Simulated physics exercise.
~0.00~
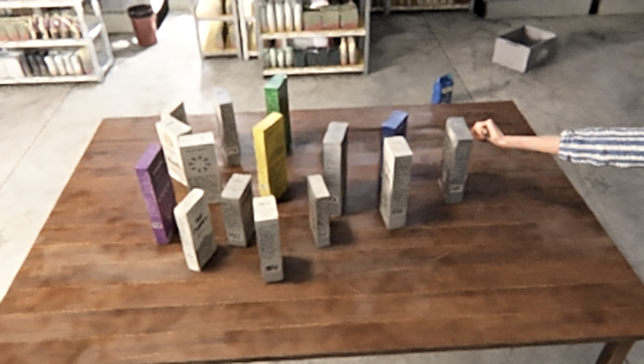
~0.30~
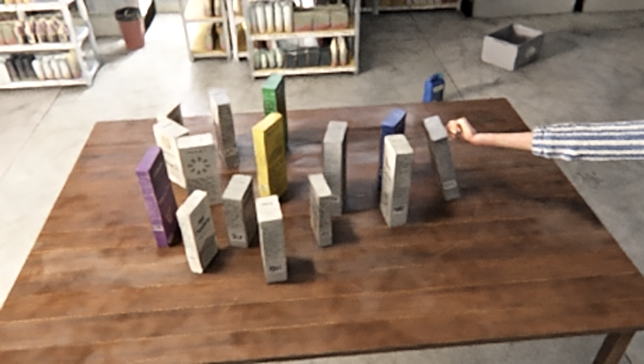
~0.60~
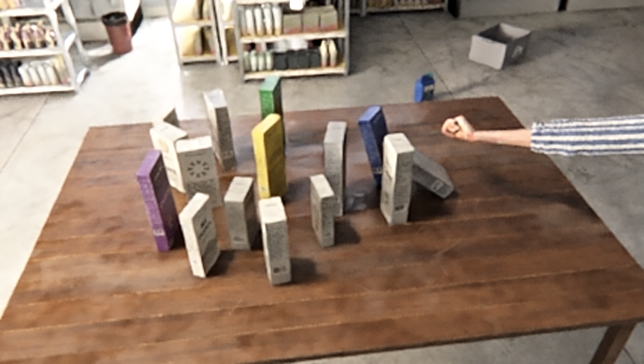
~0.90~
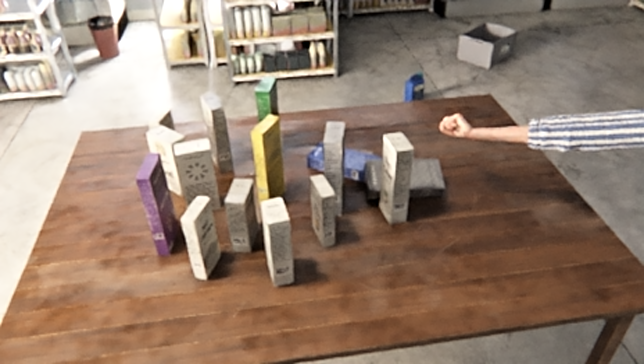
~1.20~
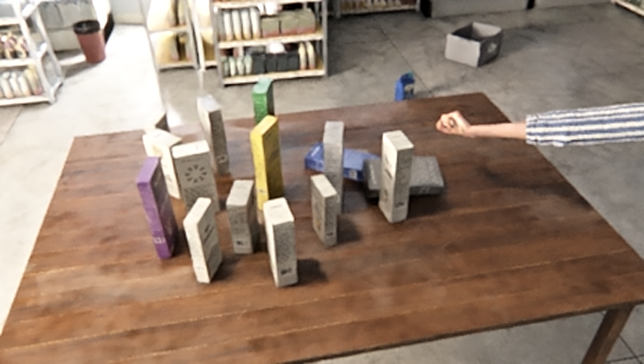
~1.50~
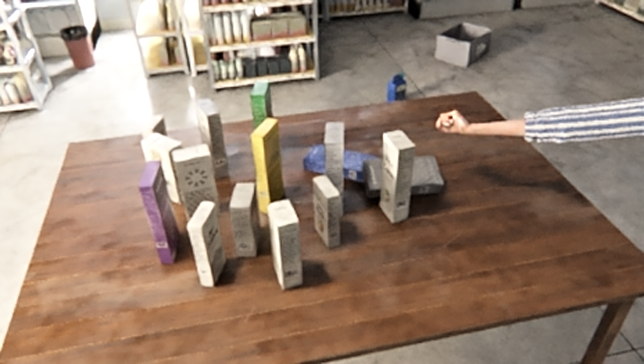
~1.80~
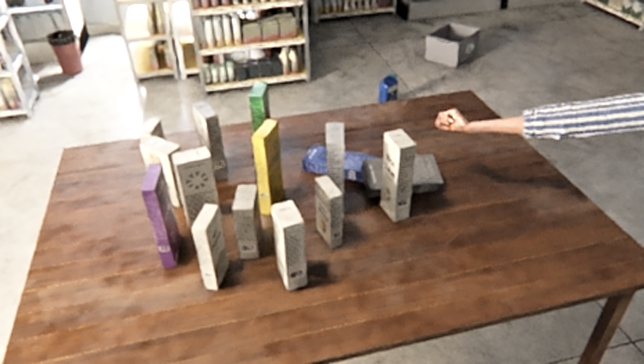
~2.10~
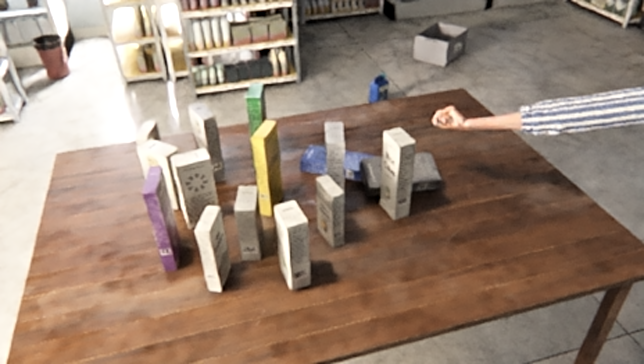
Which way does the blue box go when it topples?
It tips over to the left and ends up lying flat on the table.
